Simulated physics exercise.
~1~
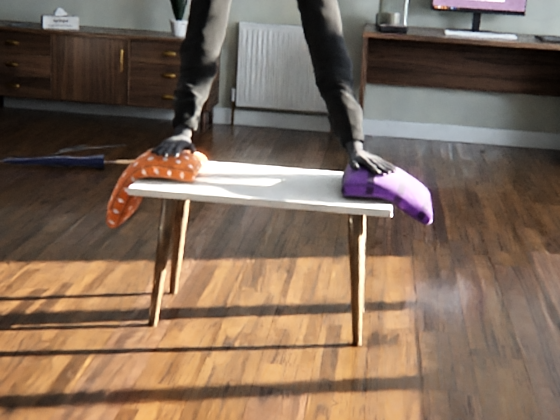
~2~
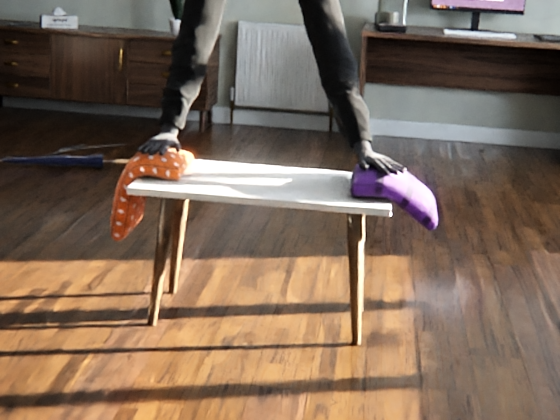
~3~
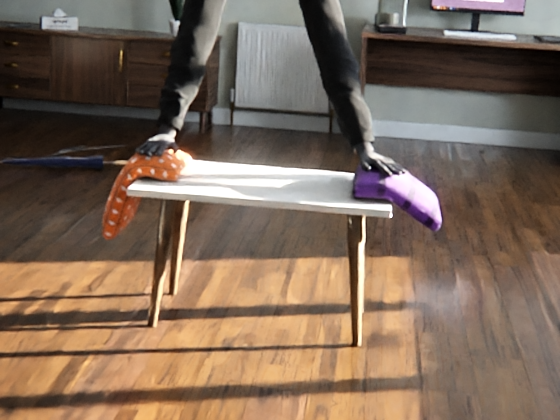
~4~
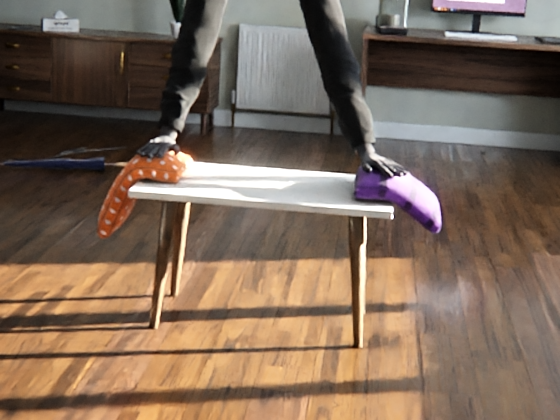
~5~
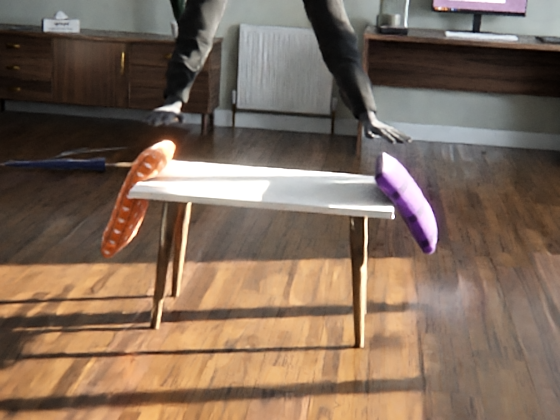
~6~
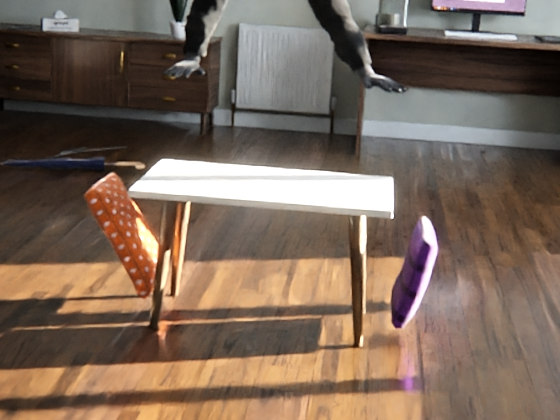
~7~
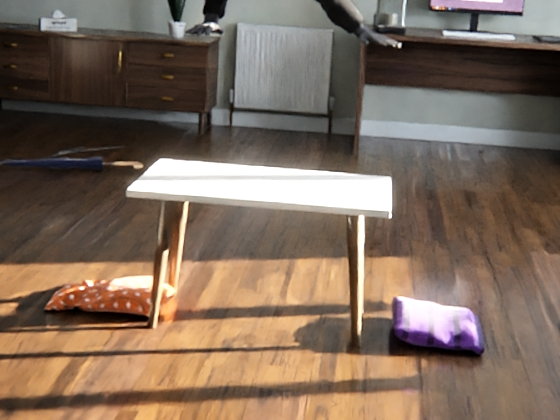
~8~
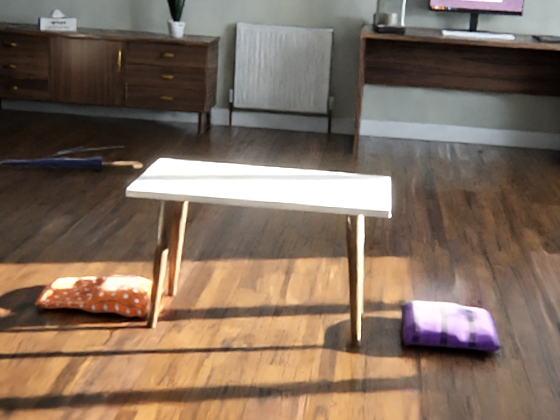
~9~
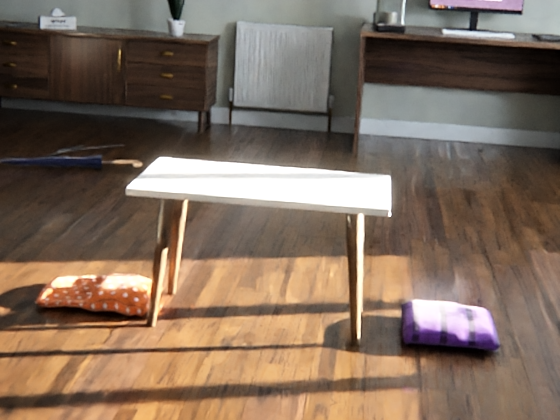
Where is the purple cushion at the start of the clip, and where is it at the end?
At the start the purple cushion is draped over the right end of the white table under a hand. At the end it lies on the wooden floor to the right of the table.
